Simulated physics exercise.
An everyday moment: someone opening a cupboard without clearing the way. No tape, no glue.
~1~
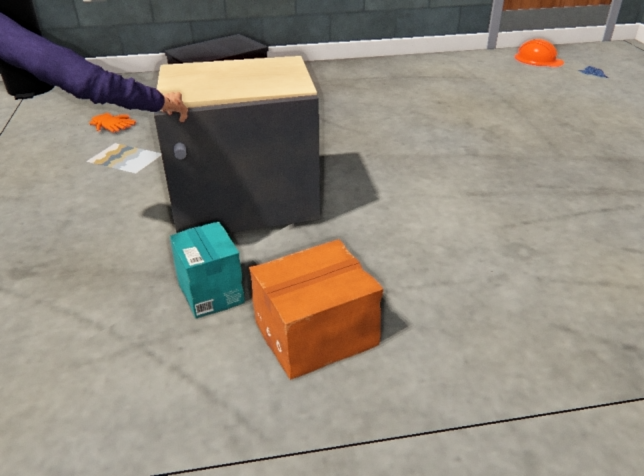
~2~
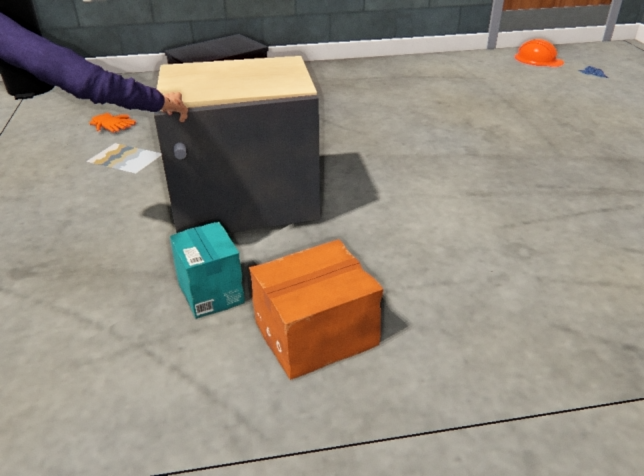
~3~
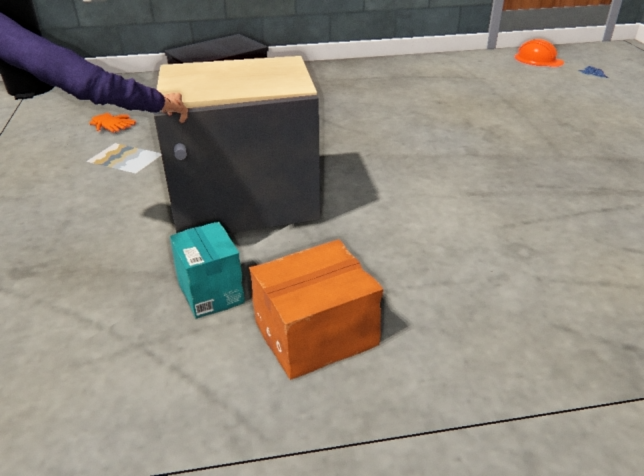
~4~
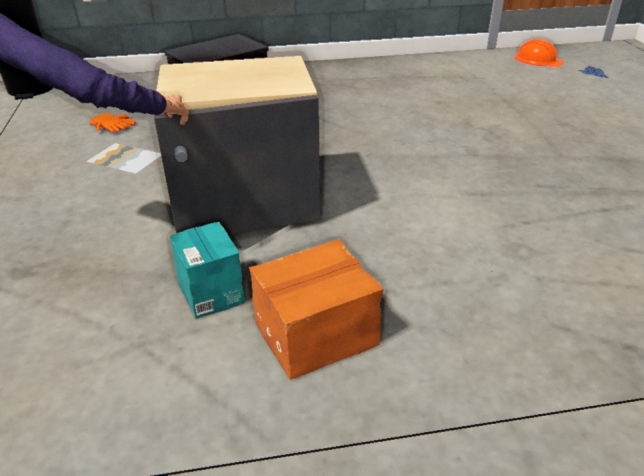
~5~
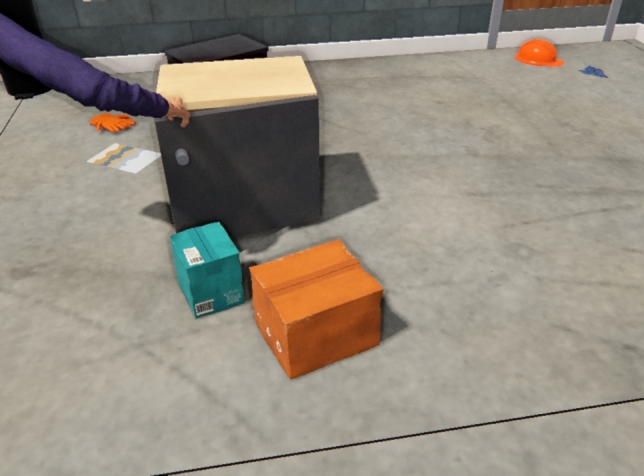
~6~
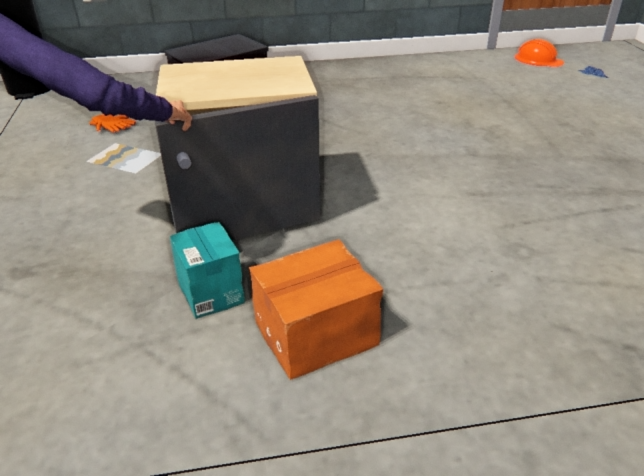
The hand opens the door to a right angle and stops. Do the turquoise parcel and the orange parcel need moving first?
In the end the turquoise parcel gets knocked, the orange parcel gets knocked.
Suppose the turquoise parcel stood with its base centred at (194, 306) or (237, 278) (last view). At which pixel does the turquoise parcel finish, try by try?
Near (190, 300) and (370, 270).
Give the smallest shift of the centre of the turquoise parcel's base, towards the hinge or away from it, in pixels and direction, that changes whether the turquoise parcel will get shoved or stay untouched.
A shift of 32 pixels, going left.
Then, 1.04 s later than the last frame, door 46° open; turquoise parcel shifted about its own width near (235, 298); orange parcel shifted a little near (328, 315).
When it is over, the turquoise parcel gets shoved, near (253, 319); the orange parcel gets shoved, near (360, 334).
